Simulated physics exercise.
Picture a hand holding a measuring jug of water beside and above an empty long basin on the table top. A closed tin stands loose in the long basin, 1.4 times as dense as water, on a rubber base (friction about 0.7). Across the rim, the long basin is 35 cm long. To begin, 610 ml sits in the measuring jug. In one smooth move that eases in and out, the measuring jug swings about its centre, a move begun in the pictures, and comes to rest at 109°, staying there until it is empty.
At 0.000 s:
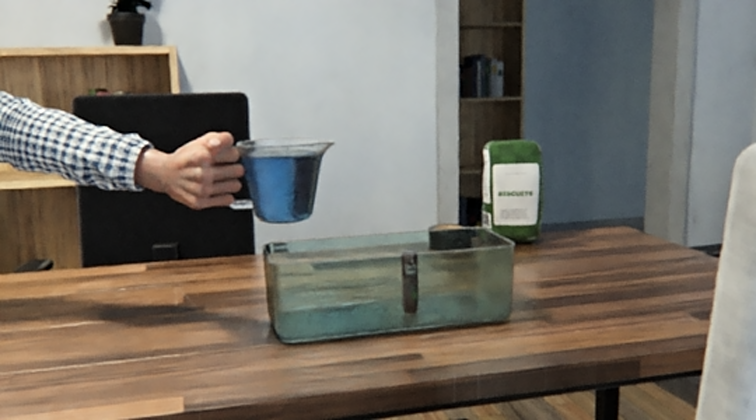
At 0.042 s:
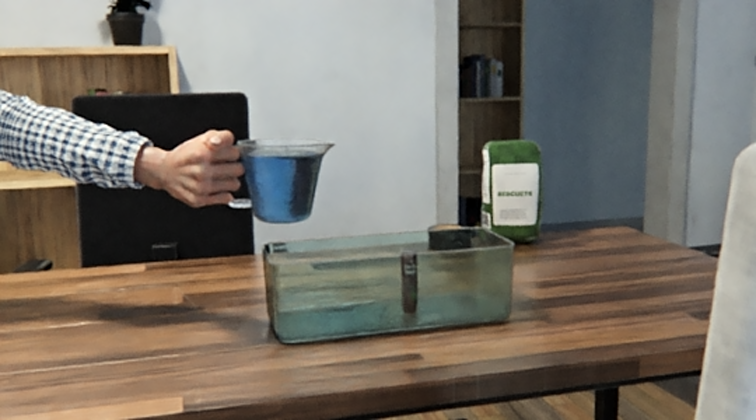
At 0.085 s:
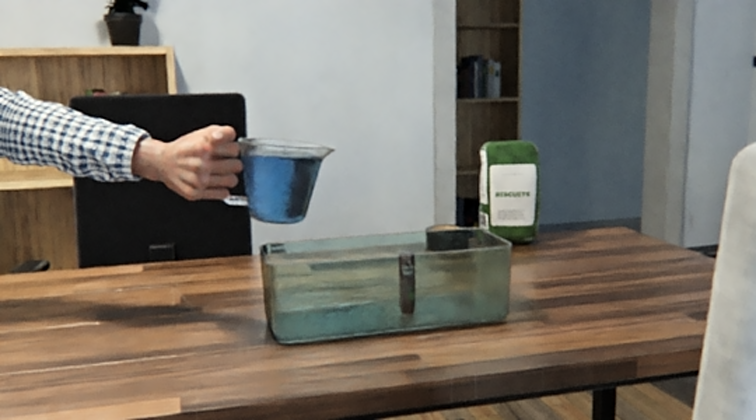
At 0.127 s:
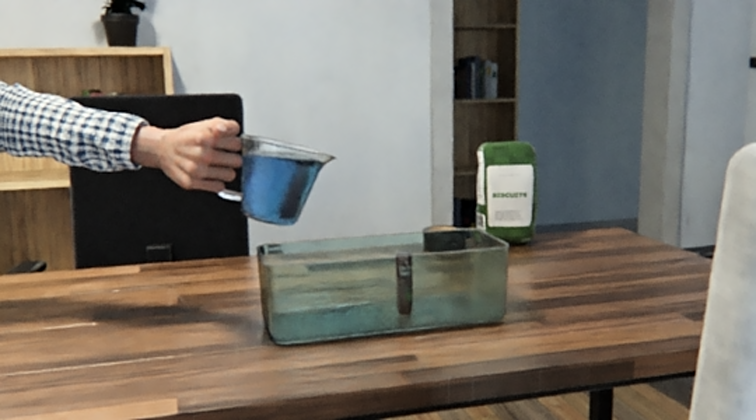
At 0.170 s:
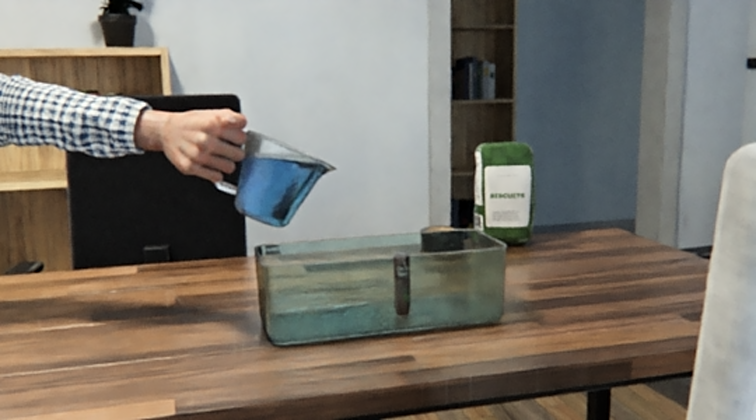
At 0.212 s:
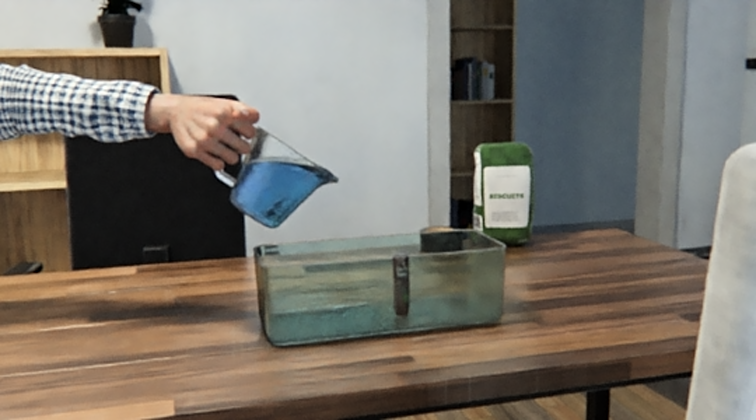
Hand in a checked shirt sleeve tilting a clear measuring jug of blue water rightward above a glass basin on a wooden table.
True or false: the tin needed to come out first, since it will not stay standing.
False.
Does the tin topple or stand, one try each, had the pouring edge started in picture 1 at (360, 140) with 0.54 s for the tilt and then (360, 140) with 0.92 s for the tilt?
The tin overturns the first time and overturns the second time.
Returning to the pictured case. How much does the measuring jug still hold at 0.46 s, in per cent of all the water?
I'd put it near 34 percent.
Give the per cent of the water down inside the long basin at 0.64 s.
Around 94 per cent of the whole.
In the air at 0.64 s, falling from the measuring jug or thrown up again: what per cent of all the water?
Roughly 3 %.
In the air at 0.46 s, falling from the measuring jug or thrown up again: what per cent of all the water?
Near 18 per cent at that moment.
After 0.46 s the tilt is 103° and 34 per cent is still to pour; the tin stands where it began.
After 0.64 s the tilt is 109° and 3 per cent is still to pour; the tin stands where it began.
After 0.83 s the tilt is 109° and 0 per cent is still to pour; the tin stands where it began.
After 1.04 s the tilt is 109° and 0 per cent is still to pour; the tin stands where it began.
In the end the tin stands where it began.
